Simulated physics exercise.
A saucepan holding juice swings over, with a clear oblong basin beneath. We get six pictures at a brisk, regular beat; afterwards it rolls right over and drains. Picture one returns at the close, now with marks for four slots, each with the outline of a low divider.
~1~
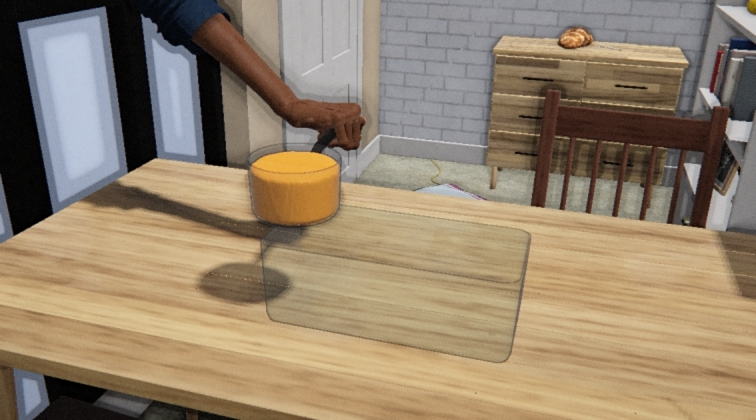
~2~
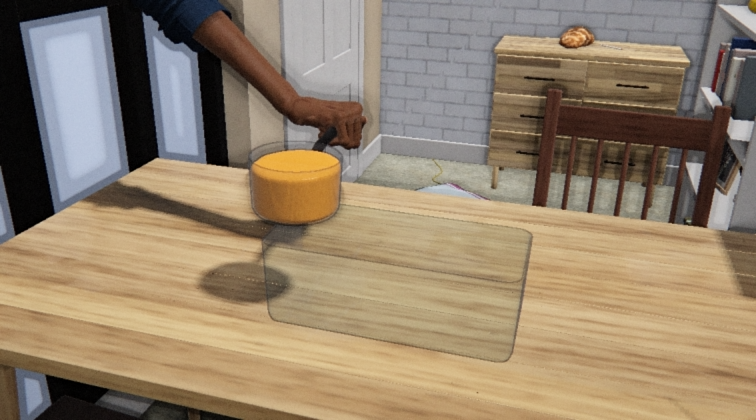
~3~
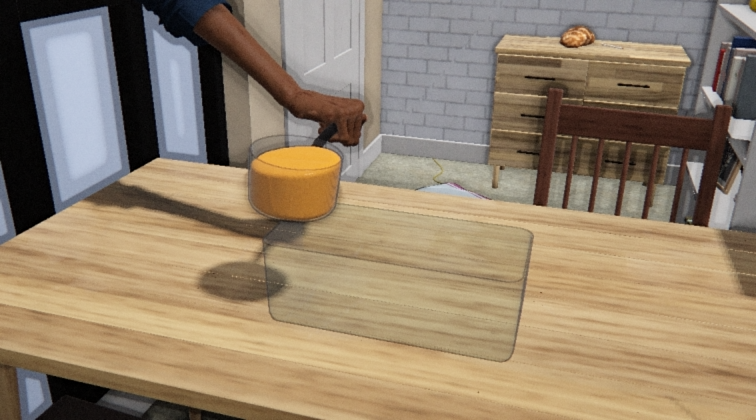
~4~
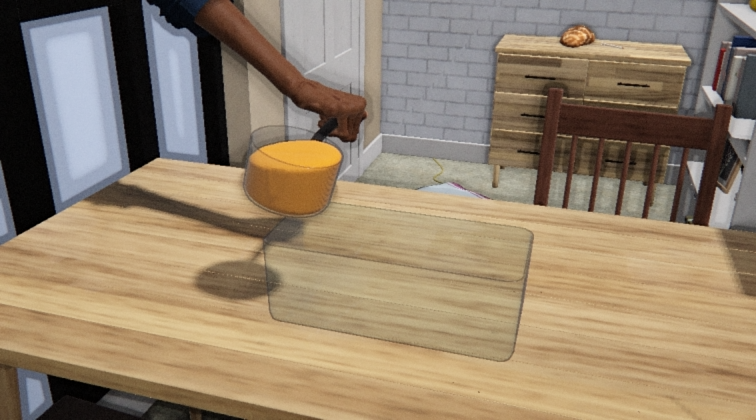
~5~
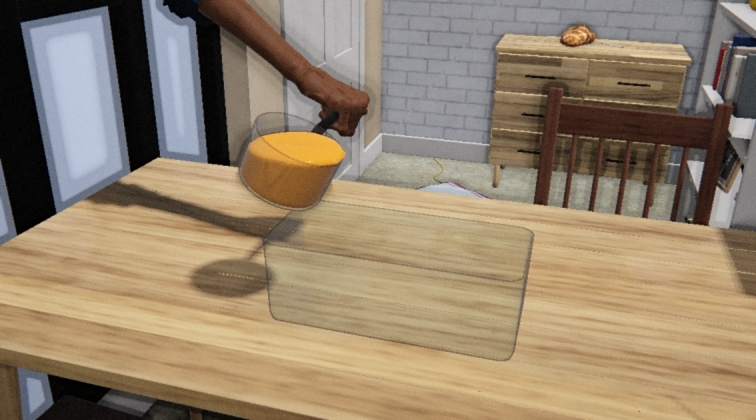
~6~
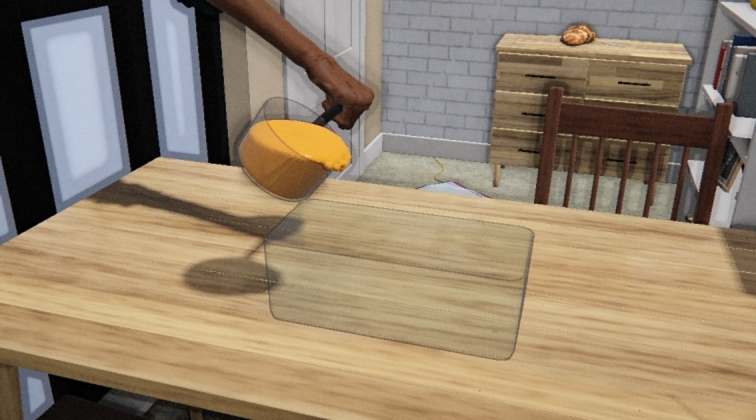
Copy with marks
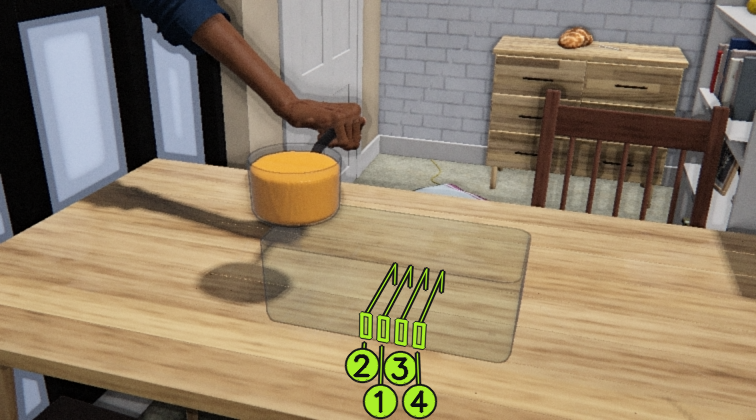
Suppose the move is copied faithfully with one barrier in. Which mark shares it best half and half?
3 works best here.
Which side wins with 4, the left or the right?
The left one.
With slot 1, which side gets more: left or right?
The right side.
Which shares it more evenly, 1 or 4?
That would be 1.
In lime, 1 at (381, 346); 2 at (364, 343); 3 at (399, 349); 4 at (417, 353).
Choosing 1, about 29 % ends left of the wall and 67 % right of it; 4 % is lost outside.
Choosing 2, about 21 % ends left of the wall and 75 % right of it; 4 % is lost outside.
Choosing 3, about 49 % ends left of the wall and 46 % right of it; 5 % is lost outside.
Choosing 4, about 77 % ends left of the wall and 19 % right of it; 4 % is lost outside.
